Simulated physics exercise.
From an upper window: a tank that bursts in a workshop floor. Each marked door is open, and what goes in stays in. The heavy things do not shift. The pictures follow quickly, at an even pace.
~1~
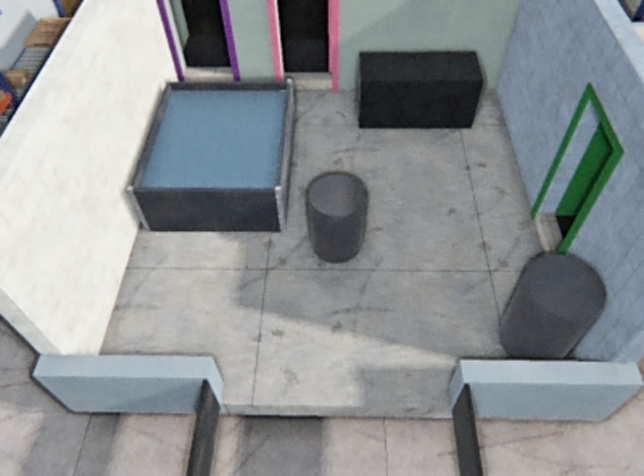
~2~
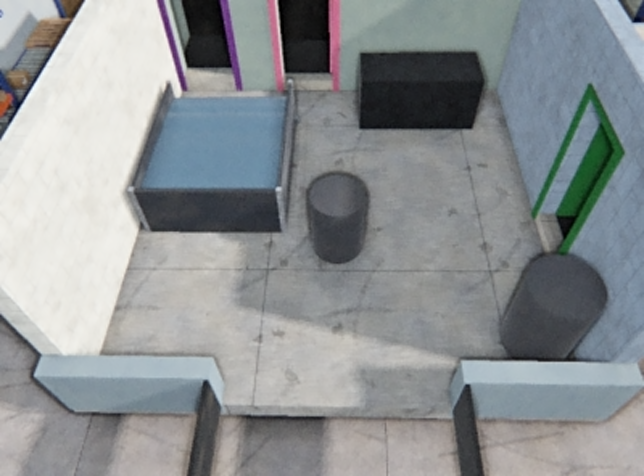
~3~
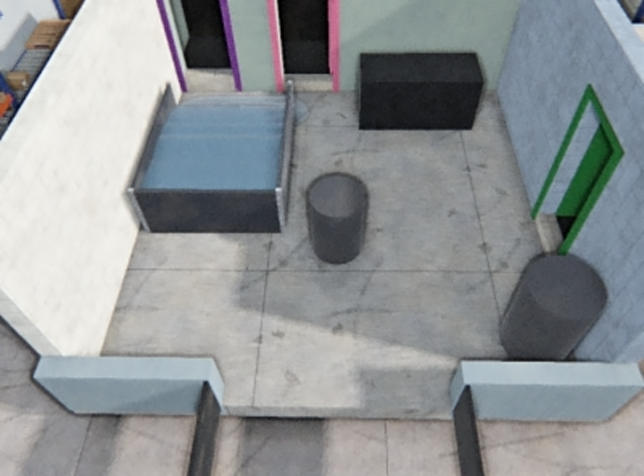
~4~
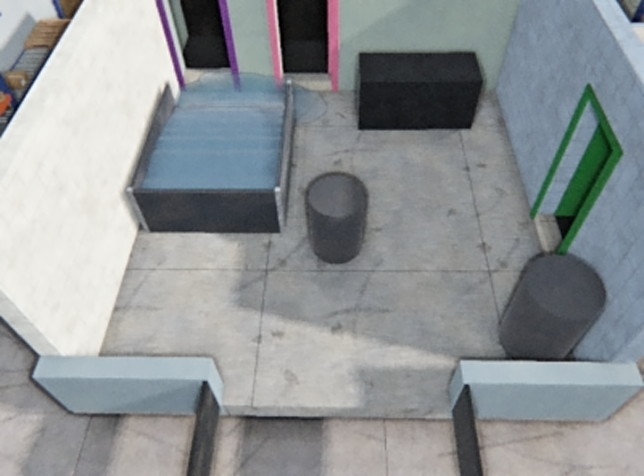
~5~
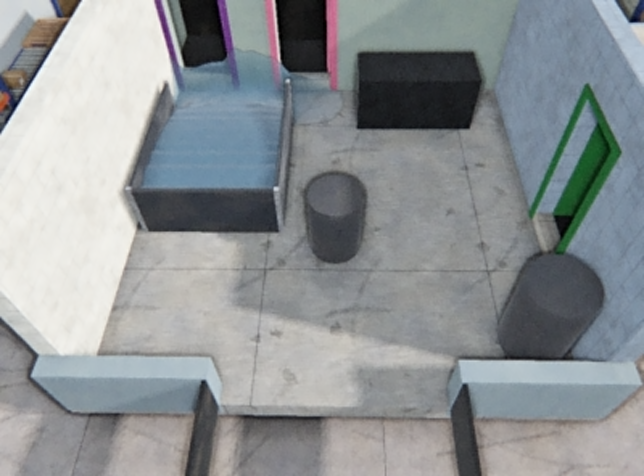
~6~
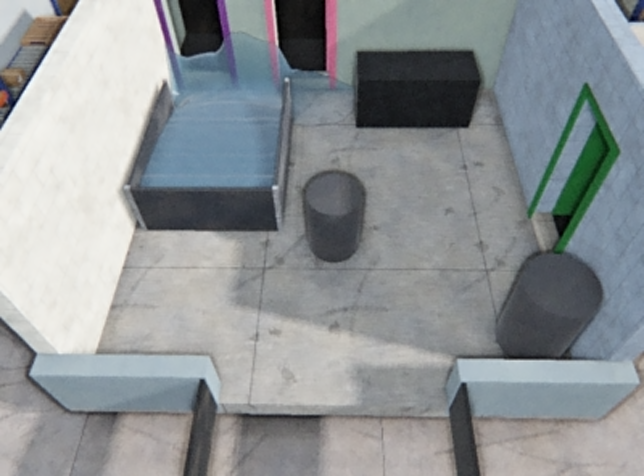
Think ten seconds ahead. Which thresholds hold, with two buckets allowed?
One by one: The pink door floods; the green door holds within the limit; the purple door floods.
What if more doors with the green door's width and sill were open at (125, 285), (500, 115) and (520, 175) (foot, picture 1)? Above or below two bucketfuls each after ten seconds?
In that order: Holds, passes that mark, holds.
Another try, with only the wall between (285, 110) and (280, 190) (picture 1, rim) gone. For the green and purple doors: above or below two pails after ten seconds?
In short: Green door floods; purple door stays under.
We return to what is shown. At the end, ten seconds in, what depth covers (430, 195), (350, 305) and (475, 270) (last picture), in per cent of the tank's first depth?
Roughly 8, 8 and 12 per cent, in turn.
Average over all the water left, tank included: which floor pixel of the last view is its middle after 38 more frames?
Close to (288, 179).
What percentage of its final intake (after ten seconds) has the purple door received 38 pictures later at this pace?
Near 100 in a hundred.
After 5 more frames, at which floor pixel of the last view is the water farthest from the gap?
Roughly at (466, 96).
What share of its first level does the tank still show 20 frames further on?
Some 36 per cent.
A moment on, water covers 15 % of the floor; the pink door over two buckets in, the green door not reached, the purple door far over two buckets in.
Next, water covers 35 % of the floor; the pink door far over two buckets in, the green door not reached, the purple door far over two buckets in.
Then, water covers 75 % of the floor; the pink door far over two buckets in, the green door wet at the sill, nothing in, the purple door far over two buckets in.
Later, water covers 90 % of the floor; the pink door far over two buckets in, the green door wet at the sill, nothing in, the purple door far over two buckets in.
In the end, water covers 95 % of the floor; the pink door far over two buckets in, the green door wet at the sill, nothing in, the purple door far over two buckets in.
